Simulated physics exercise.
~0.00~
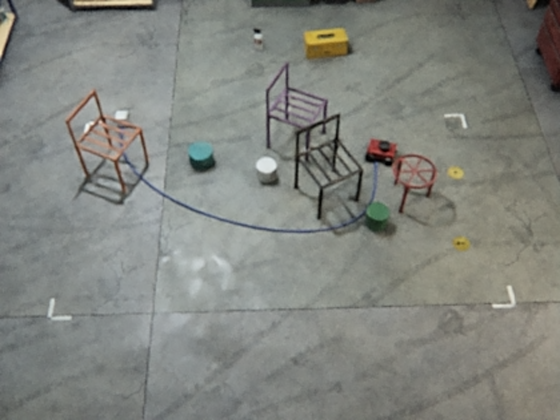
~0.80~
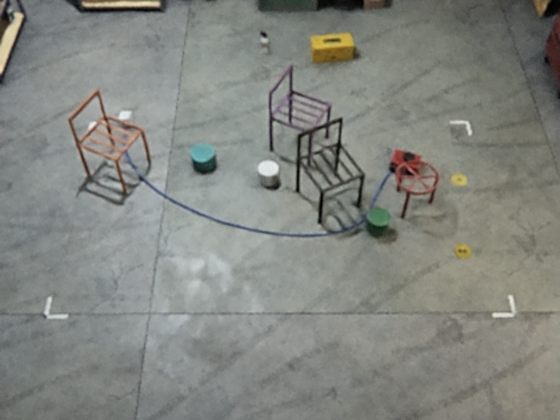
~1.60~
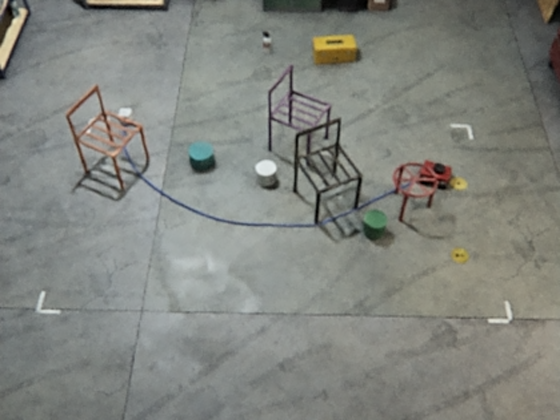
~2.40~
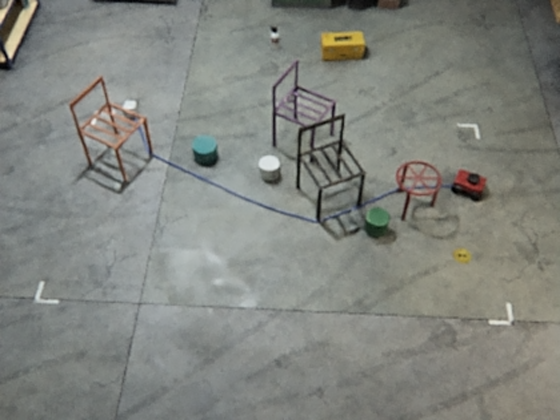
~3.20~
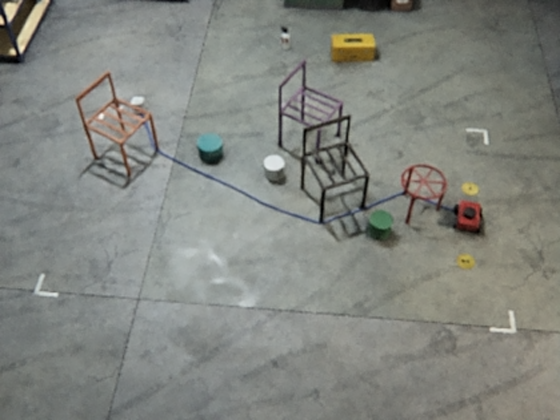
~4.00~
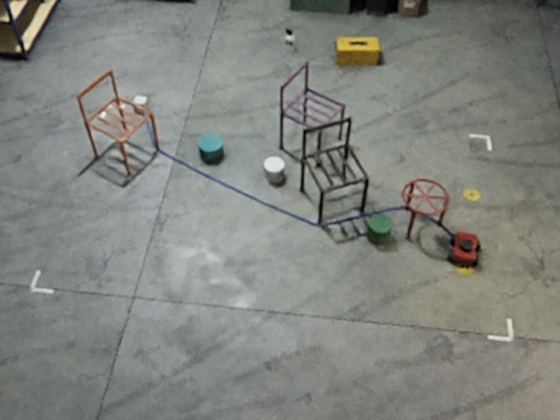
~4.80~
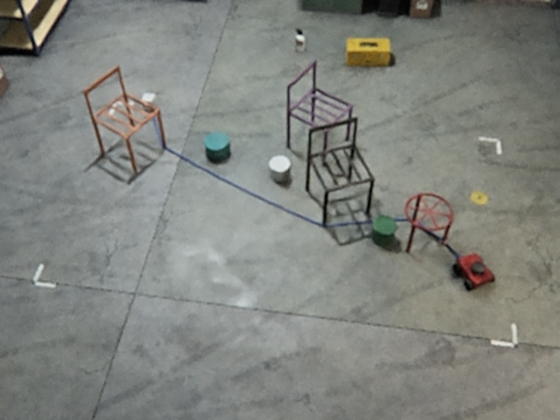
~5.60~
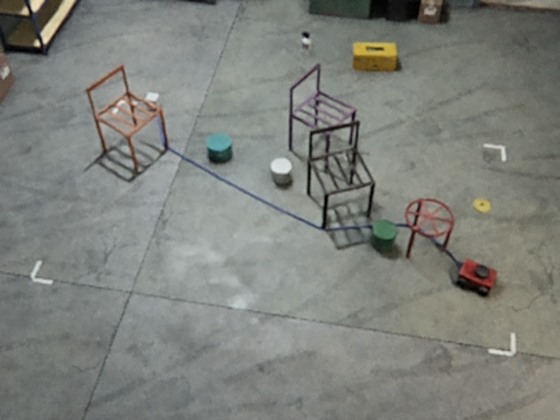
A small red cart trailing a blue lead drove right past the red stool, then turned down toward the lower right, pulling the line straighter among the chairs and buckets and shifting the stool slightly, before stopping below it with the white bucket still in place.
